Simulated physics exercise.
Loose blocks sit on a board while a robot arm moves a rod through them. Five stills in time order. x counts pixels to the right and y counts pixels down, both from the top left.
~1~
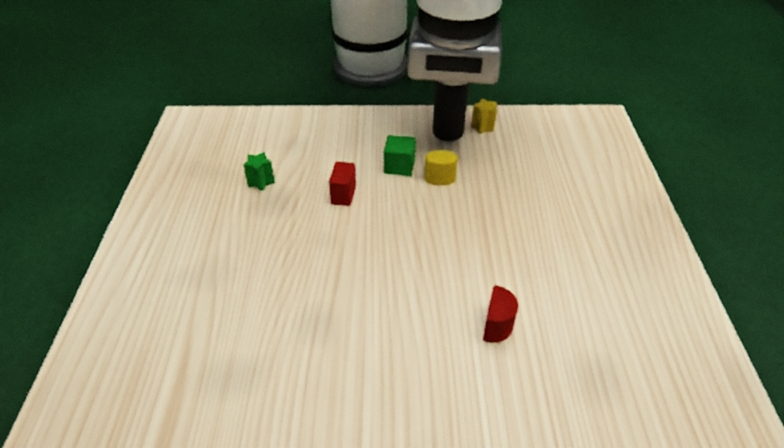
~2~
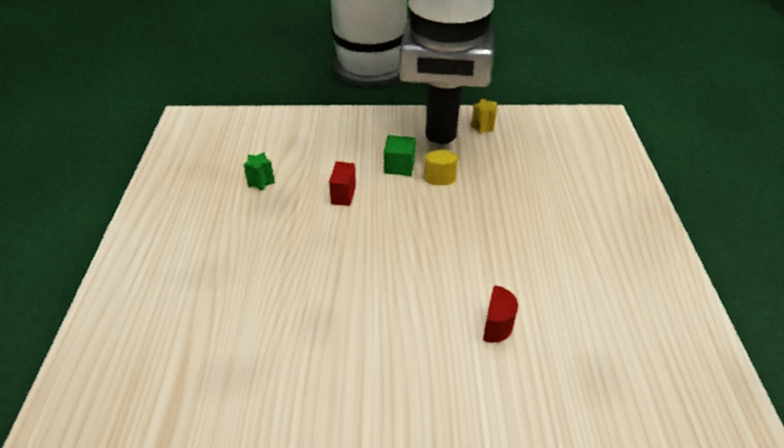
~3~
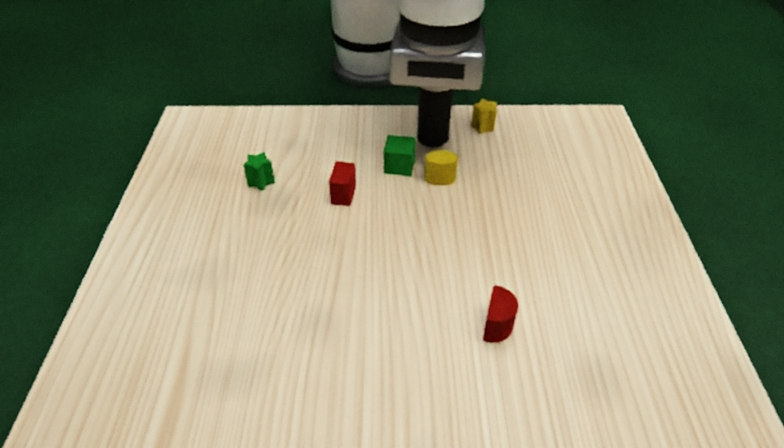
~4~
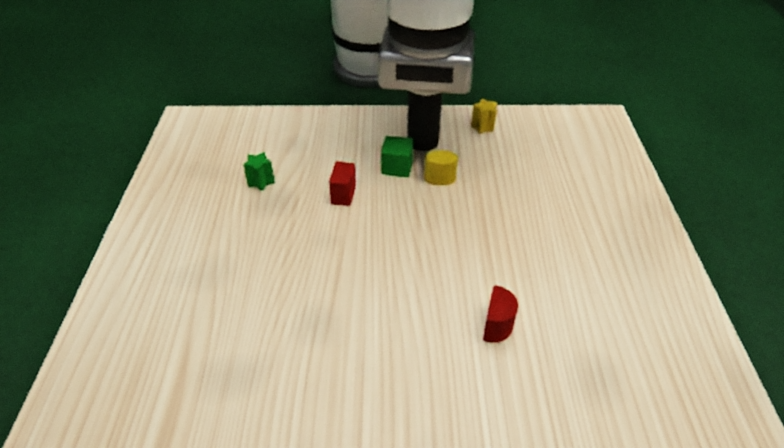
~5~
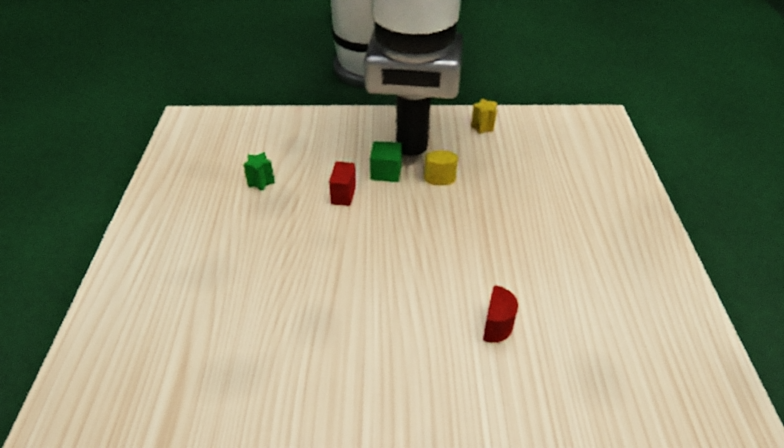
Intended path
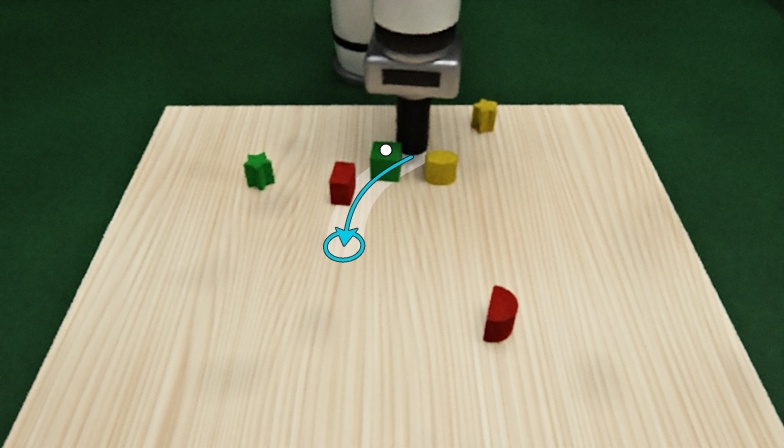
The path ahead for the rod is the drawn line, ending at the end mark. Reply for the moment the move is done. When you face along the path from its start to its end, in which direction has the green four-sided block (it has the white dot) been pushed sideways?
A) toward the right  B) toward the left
I choose A.
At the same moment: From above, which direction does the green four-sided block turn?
From above, it looks like the green four-sided block goes clockwise.
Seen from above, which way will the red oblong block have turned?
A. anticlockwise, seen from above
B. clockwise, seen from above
(B)
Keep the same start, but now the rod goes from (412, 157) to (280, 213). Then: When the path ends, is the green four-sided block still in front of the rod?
Final answer: No.
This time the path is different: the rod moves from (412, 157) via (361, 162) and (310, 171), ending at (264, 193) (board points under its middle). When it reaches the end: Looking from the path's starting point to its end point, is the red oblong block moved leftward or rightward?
Gets pushed left.
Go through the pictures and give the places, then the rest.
Rod tip at (448, 132); block tops, red oblong block at (342, 172); green four-sided block at (400, 144); yellow oval block at (442, 156), in the first frame.
Rod at (441, 135); blocks unchanged, in the second frame.
Rod at (433, 138); blocks unchanged, in the third frame.
Rod at (423, 142); green four-sided block at (397, 145), in the fourth frame.
Rod at (412, 146); red oblong block at (342, 172); green four-sided block at (386, 150); yellow oval block at (442, 156), in the fifth frame.
Path on the board, from (412, 157) through (377, 178) and (353, 208) to (344, 246); the dot is on the green four-sided block.
What follows on the original path. One third of the way, rod at (376, 167); red oblong block at (324, 176), turned 15° anticlockwise; green four-sided block at (350, 175), turned 15° anticlockwise.
Two thirds of the way, rod at (352, 198); red oblong block at (301, 182), turned 20° clockwise; green four-sided block at (316, 197), turned 30° clockwise.
At the end, rod at (343, 235); red oblong block at (300, 182), turned 25° clockwise; green four-sided block at (309, 206), turned 85° clockwise; yellow oval block in place.
